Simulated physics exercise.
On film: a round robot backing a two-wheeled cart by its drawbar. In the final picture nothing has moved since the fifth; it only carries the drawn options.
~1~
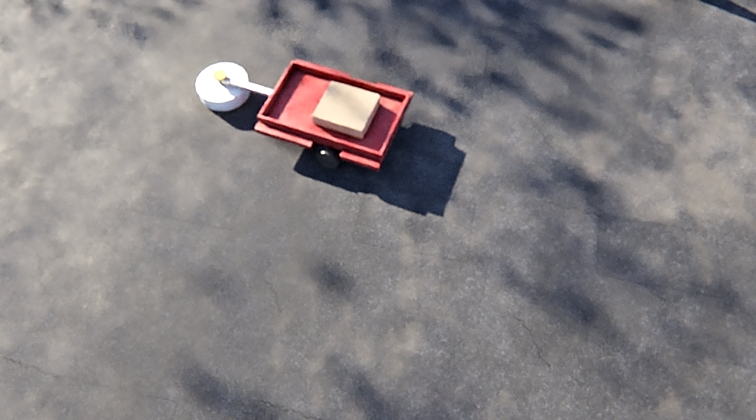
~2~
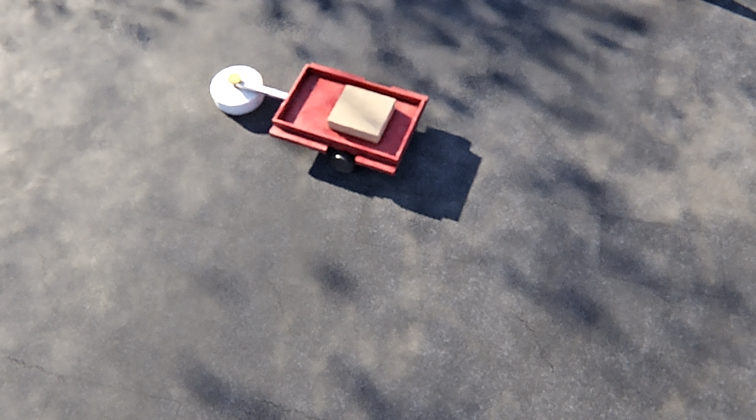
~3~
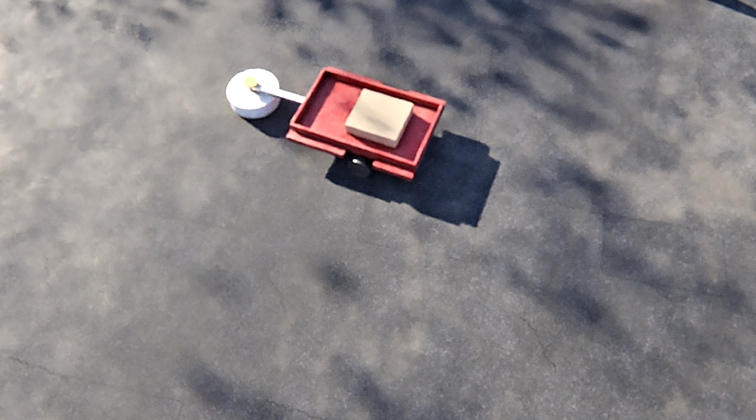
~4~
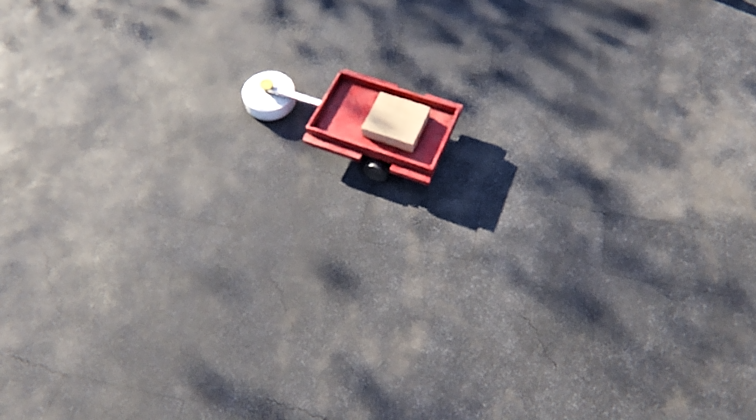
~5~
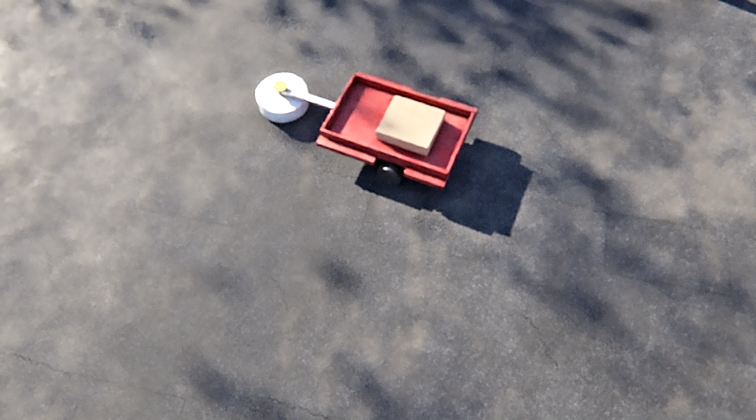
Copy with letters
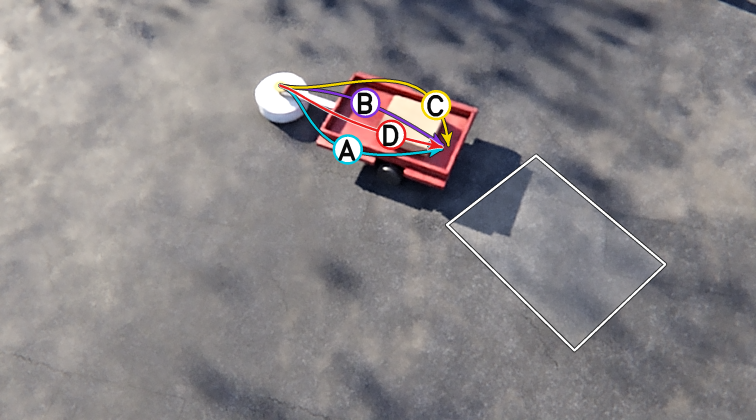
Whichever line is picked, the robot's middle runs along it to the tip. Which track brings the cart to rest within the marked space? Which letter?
Only C brings the cart into the box.
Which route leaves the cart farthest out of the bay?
The widest miss is A.
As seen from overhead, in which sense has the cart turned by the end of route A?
It turns anticlockwise.
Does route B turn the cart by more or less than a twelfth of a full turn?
Less.
On the marked copy, A from (280, 86) via (339, 146) to (442, 149); B from (280, 86) via (365, 103) to (443, 145); C from (280, 86) via (388, 81) to (448, 146); D from (280, 86) via (353, 122) to (442, 147); the bay at (554, 244).
Following C. Soon after the start, robot (356, 92), cart (459, 149).
Later, robot (428, 106), cart (509, 191).
In the end, robot (447, 157), cart (553, 243); the cart stands in the bay.
As for the rest, A leaves the cart at (583, 132), out of the bay; B leaves the cart at (582, 204), out of the bay; D leaves the cart at (590, 169), out of the bay.
